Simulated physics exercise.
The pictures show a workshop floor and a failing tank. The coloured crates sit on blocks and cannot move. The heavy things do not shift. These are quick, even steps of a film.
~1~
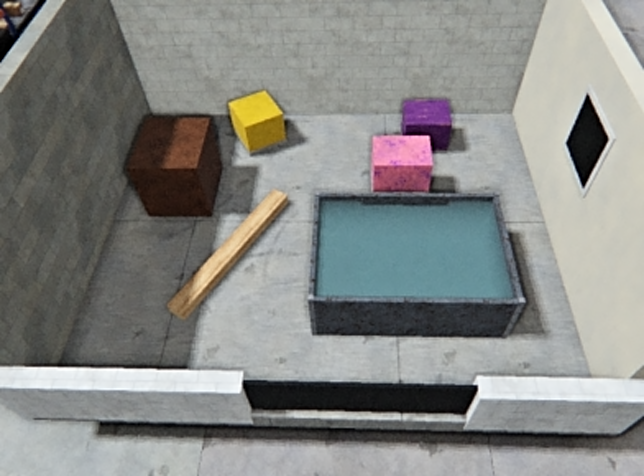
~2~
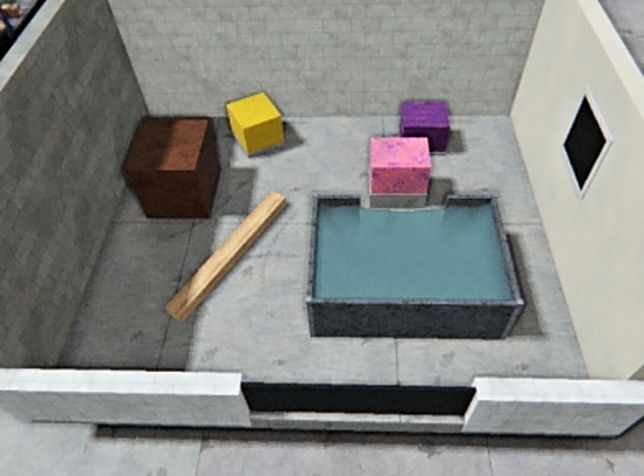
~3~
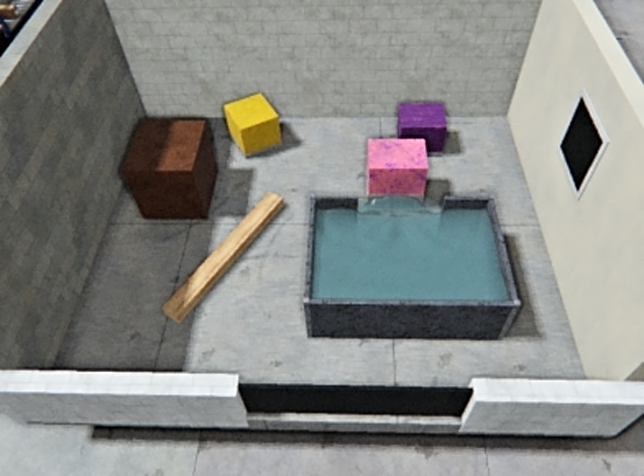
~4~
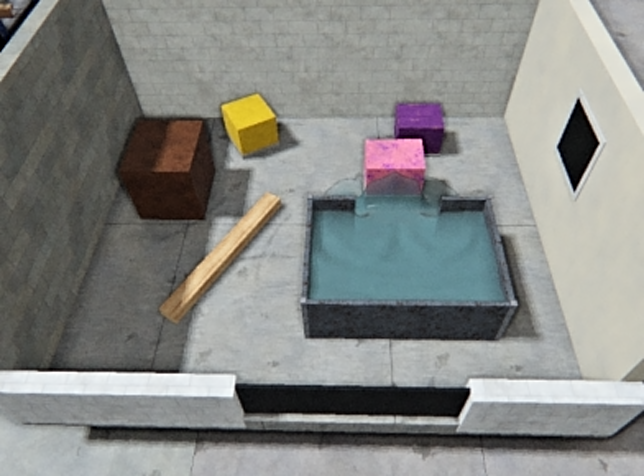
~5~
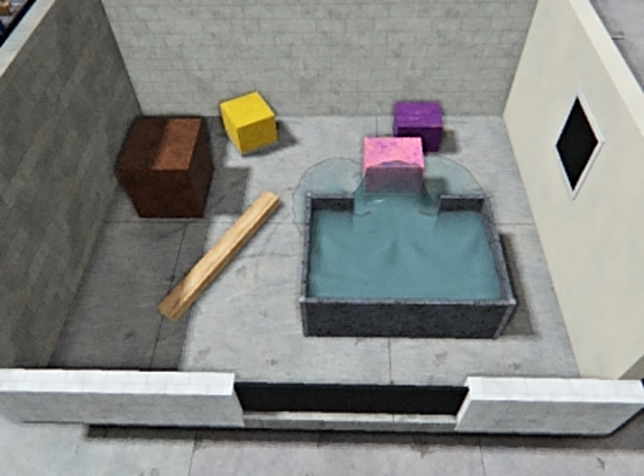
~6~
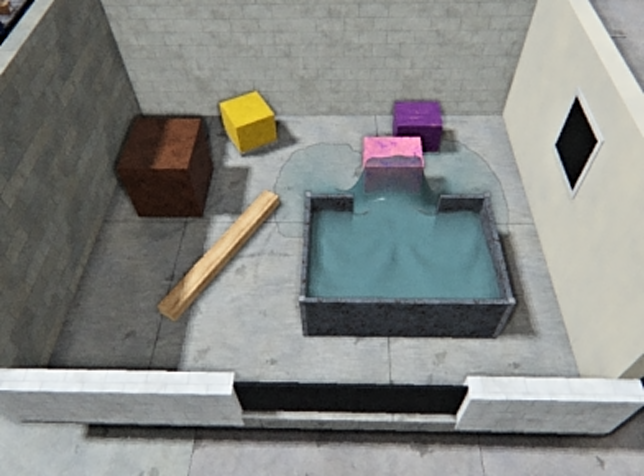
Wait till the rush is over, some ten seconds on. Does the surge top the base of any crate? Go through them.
One by one: The yellow crate is soaked; the pink crate is soaked; the purple crate is soaked.
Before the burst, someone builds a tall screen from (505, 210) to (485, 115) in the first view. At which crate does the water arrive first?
The one in pink.
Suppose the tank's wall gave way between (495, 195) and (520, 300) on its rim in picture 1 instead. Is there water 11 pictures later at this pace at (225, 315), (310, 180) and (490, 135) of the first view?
In that order: No water, dry, wet.
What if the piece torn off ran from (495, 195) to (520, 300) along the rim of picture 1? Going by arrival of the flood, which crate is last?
The crate marked yellow.
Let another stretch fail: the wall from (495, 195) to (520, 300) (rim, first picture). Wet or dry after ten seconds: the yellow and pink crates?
The yellow one takes water, the pink one escapes it.
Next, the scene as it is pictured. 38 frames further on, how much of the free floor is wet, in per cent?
About 95 per cent.
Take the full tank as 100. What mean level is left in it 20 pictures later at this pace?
Close to 42 %.
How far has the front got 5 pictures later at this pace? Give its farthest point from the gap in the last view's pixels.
Close to (192, 152).
A moment on, water covers 40 % of the floor; the yellow crate water round its plinth, the pink crate water round its plinth, the purple crate water round its plinth.
Next, water covers 60 % of the floor; the yellow crate water round its plinth, the pink crate water round its plinth, the purple crate water round its plinth.
Then, water covers 80 % of the floor; the yellow crate water round its plinth, the pink crate water round its plinth, the purple crate water round its plinth.
Later, water covers 95 % of the floor; the yellow crate water round its plinth, the pink crate water round its plinth, the purple crate water round its plinth.
In the end, water covers 100 % of the floor; the yellow crate was topped, the pink crate was topped, the purple crate was topped.
